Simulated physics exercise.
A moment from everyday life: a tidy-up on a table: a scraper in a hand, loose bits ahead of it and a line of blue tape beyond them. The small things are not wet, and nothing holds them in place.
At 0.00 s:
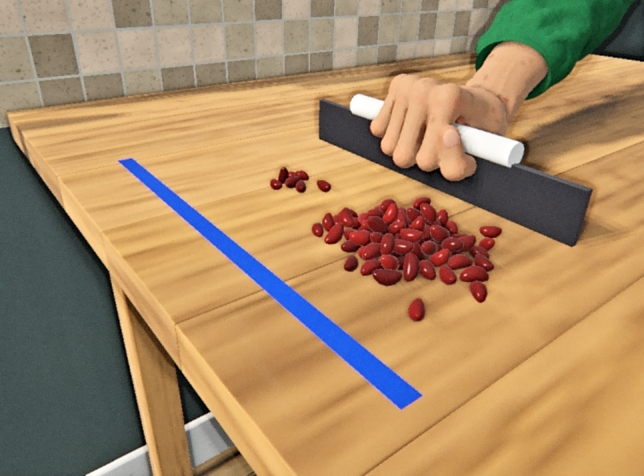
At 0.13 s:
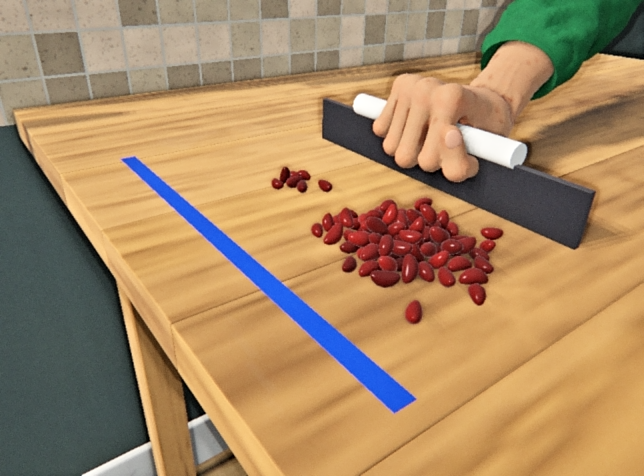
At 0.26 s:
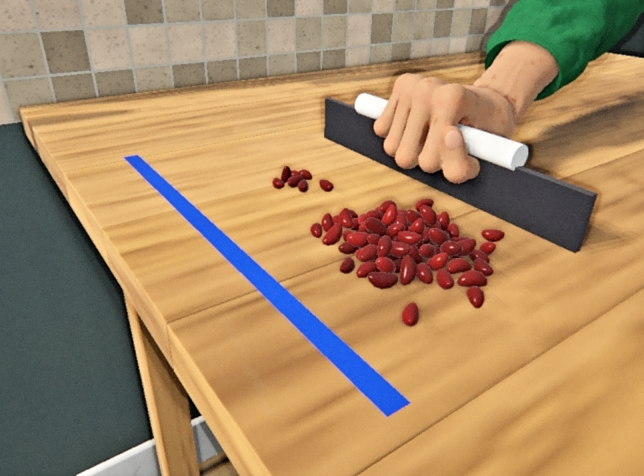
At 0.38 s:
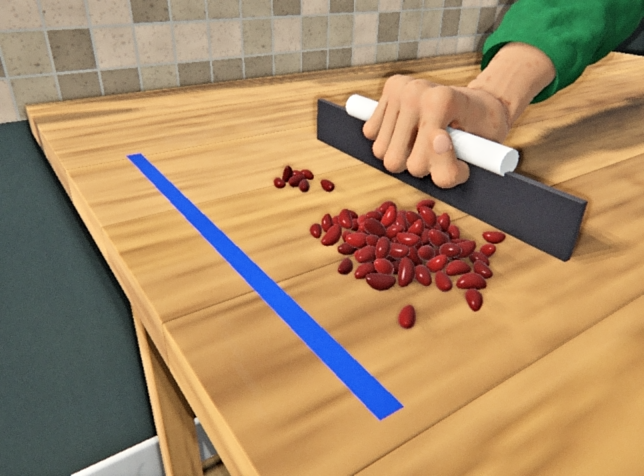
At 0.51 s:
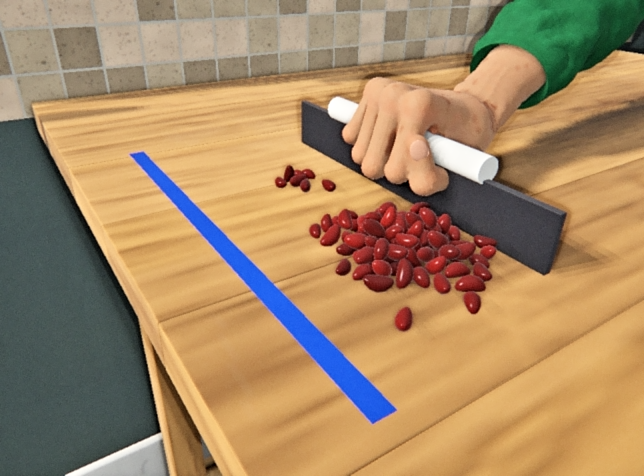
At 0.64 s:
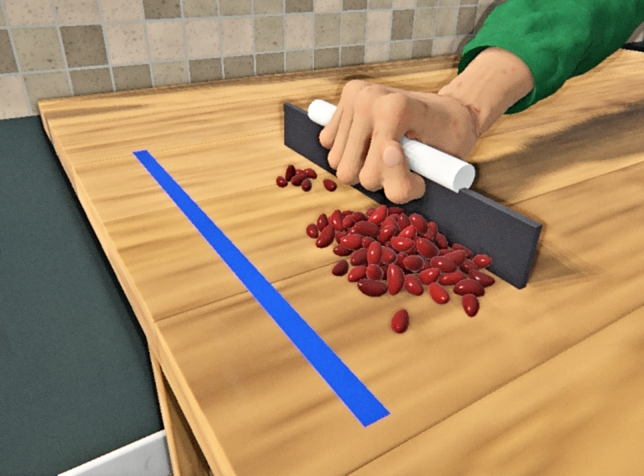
In the video, a green-sleeved hand holds a dark scraper still on a wooden table, then slides it left toward blue tape, nudging part of the larger batch of red kidney beans while a few beans lie farther back.
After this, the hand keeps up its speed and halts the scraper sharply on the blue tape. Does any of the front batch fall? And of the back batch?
Note. Front batch: Some pieces fall off. Back batch: No pieces fall.
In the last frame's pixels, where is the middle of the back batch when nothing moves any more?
Resting centre, last frame: Approx. (165, 207) px.
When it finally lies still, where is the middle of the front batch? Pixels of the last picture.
I'd put it at about (223, 313) when it all comes to rest.
Around 1.03 s, scraper still moving, near (293, 165); front batch all on the table, its front near (273, 319); back batch all on the table, its front near (225, 187).
Around 1.44 s, scraper stopped at the blue tape; front batch a small part over the edge; back batch all on the table, its front near (155, 209).
Around 1.72 s, scraper stopped at the blue tape; front batch about a quarter over the edge; back batch all on the table, its front near (153, 209).
Finally (2.0 s), scraper stopped at the blue tape; front batch about a quarter over the edge; back batch all on the table, its front near (153, 209).
